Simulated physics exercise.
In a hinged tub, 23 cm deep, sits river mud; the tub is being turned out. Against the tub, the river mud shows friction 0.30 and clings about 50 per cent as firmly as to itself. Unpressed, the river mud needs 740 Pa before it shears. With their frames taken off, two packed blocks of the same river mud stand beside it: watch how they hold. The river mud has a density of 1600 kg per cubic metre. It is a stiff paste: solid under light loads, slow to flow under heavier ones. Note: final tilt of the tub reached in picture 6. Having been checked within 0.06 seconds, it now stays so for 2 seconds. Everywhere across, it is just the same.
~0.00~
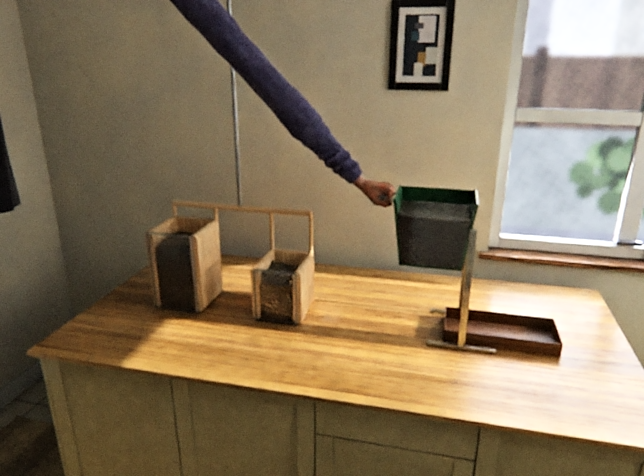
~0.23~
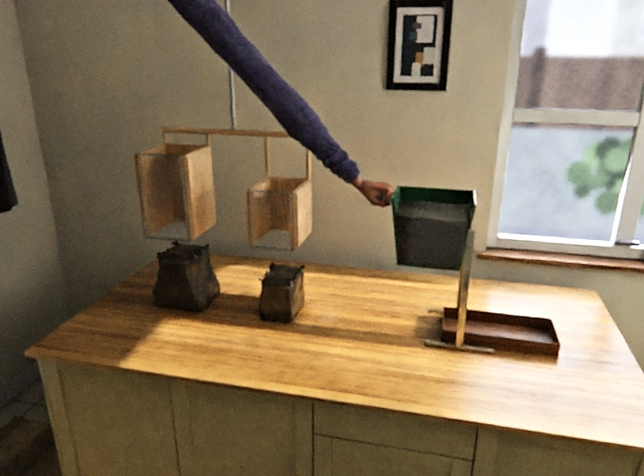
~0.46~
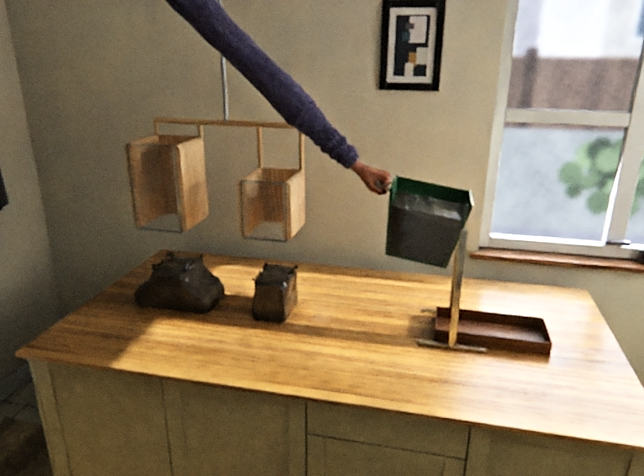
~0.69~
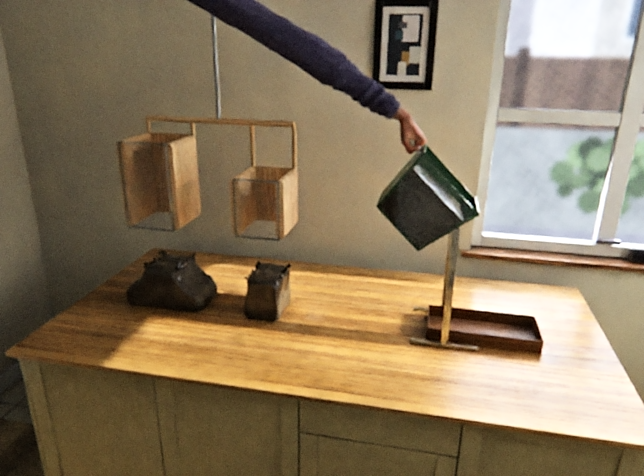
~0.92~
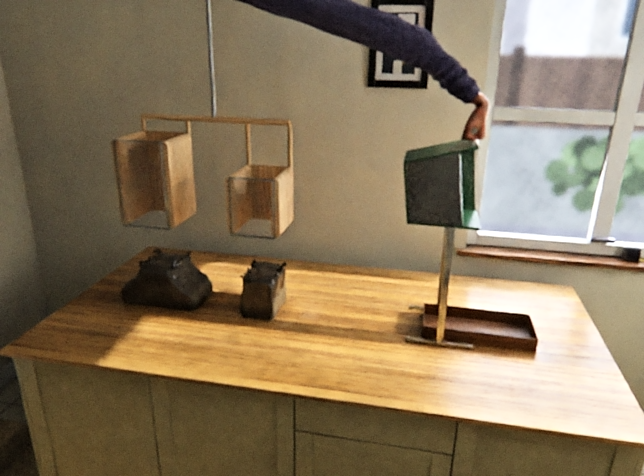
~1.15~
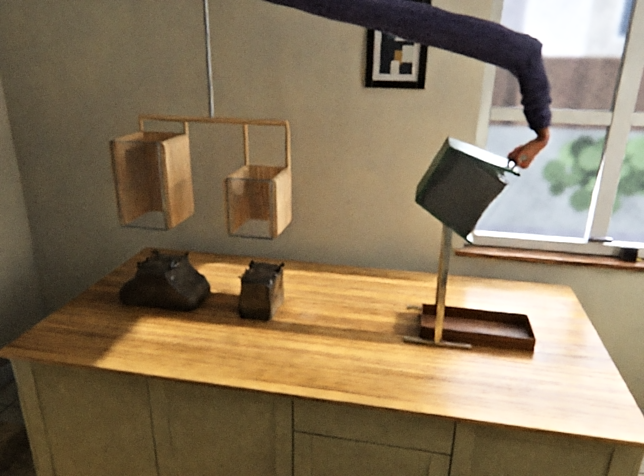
At first, a hand grips a level green-rimmed tub of dark mud on a wooden counter while a wooden frame encloses two mud blocks. The frame lifts clear, and the left block slumps lower and wider while the right barely changes. Then the hand tilts the tub steeply over toward the right.
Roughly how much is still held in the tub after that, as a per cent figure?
The amount still held in the tub is about 0 per cent.
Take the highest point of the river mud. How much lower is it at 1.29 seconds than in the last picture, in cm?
About 12 cm.
After 1.29 s, the tub is at 117 degrees and holds 45 %.
After 1.46 s, the tub is at 117 degrees and holds 0 %.
After 1.63 s, the tub is at 117 degrees and holds 0 %.
After 1.80 s, the tub is at 117 degrees and holds 0 %.
After 3.15 s, the tub is at 117 degrees and holds 0 %.
